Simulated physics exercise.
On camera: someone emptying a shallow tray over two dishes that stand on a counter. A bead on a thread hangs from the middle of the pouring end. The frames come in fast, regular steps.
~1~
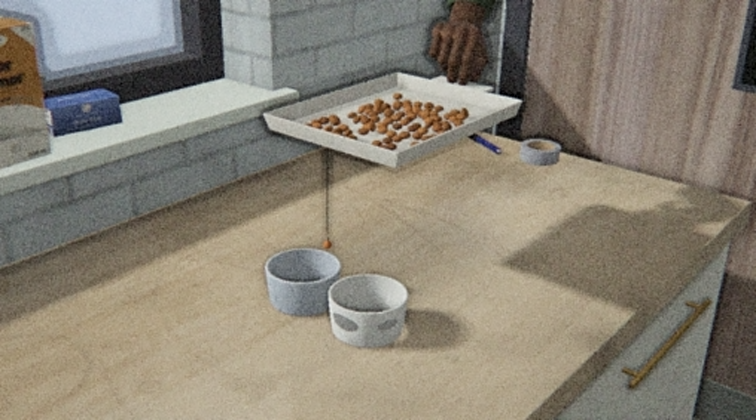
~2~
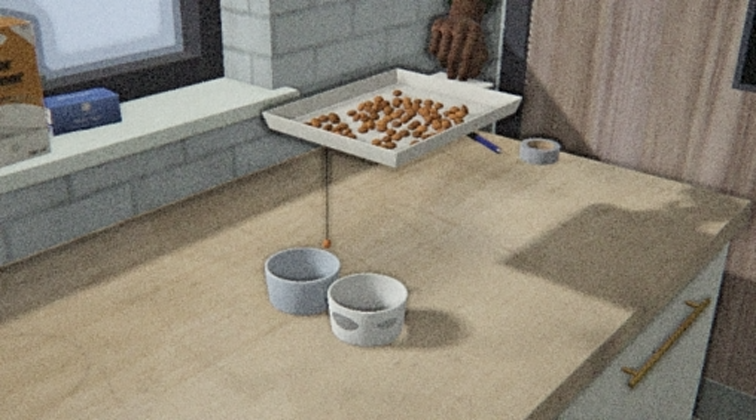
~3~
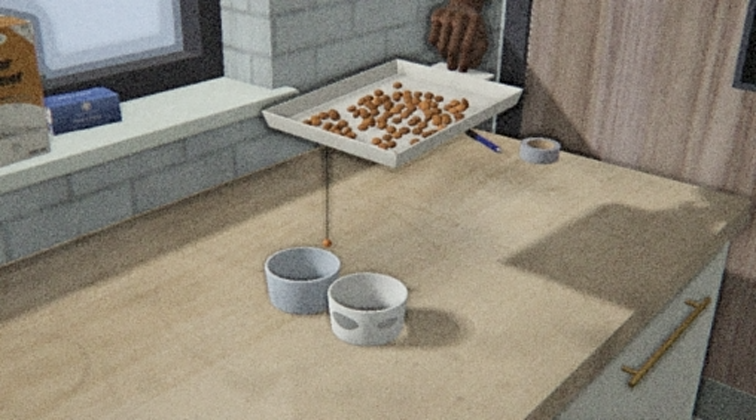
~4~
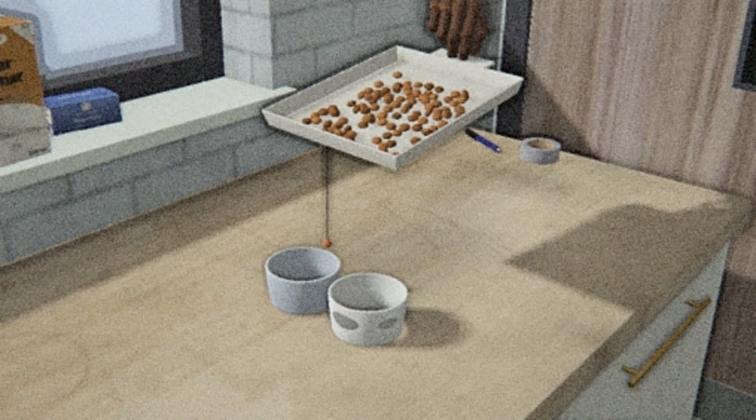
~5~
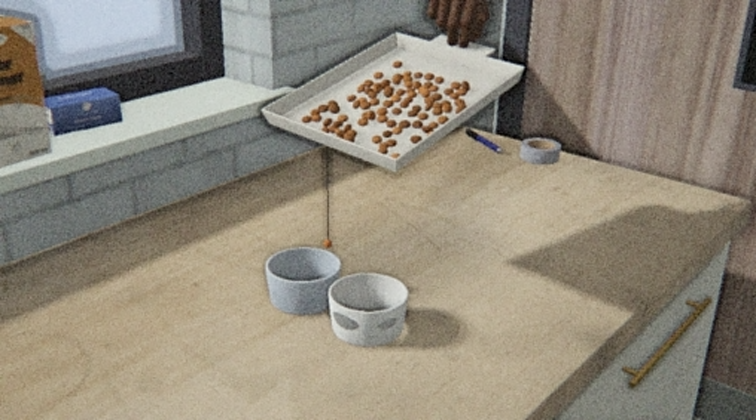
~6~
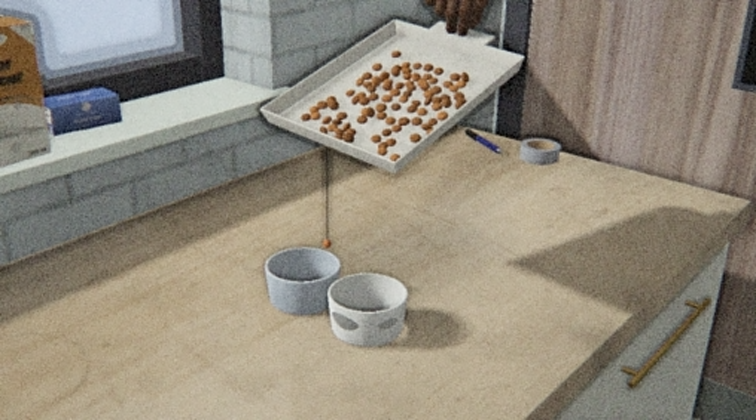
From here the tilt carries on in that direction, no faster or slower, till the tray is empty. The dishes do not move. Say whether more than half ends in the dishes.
Caught overall: Over half.
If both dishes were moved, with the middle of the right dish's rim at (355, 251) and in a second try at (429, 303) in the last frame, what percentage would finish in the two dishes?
About 0 and 60 per cent.
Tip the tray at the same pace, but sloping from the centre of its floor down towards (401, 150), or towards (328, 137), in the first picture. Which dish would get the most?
At the first place right, at the second the left dish.
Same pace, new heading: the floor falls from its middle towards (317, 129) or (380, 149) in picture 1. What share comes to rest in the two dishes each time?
About 10 and 70 per cent.
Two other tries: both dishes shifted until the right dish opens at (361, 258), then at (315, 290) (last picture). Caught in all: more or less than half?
First below a half, then not half.
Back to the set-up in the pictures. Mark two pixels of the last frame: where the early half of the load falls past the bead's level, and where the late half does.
At about (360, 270), then at (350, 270).
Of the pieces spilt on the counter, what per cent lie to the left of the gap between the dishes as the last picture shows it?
Near 80 %.
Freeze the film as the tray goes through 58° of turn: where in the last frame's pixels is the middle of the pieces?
Roughly at (366, 134).
Soon, tray tipped steeply; nearly all on the tray; a stray few in the air.
A while on, tray tipped right over; about a third on the tray; about a third in the right dish; a small part in the left dish; a small part outside both; about a quarter in the air.
Towards the end, tray tipped past a quarter turn; about two thirds in the right dish; about a quarter in the left dish; about a quarter outside both.
Finally, tray tipped past a quarter turn; about two thirds in the right dish; about a quarter in the left dish; about a quarter outside both.
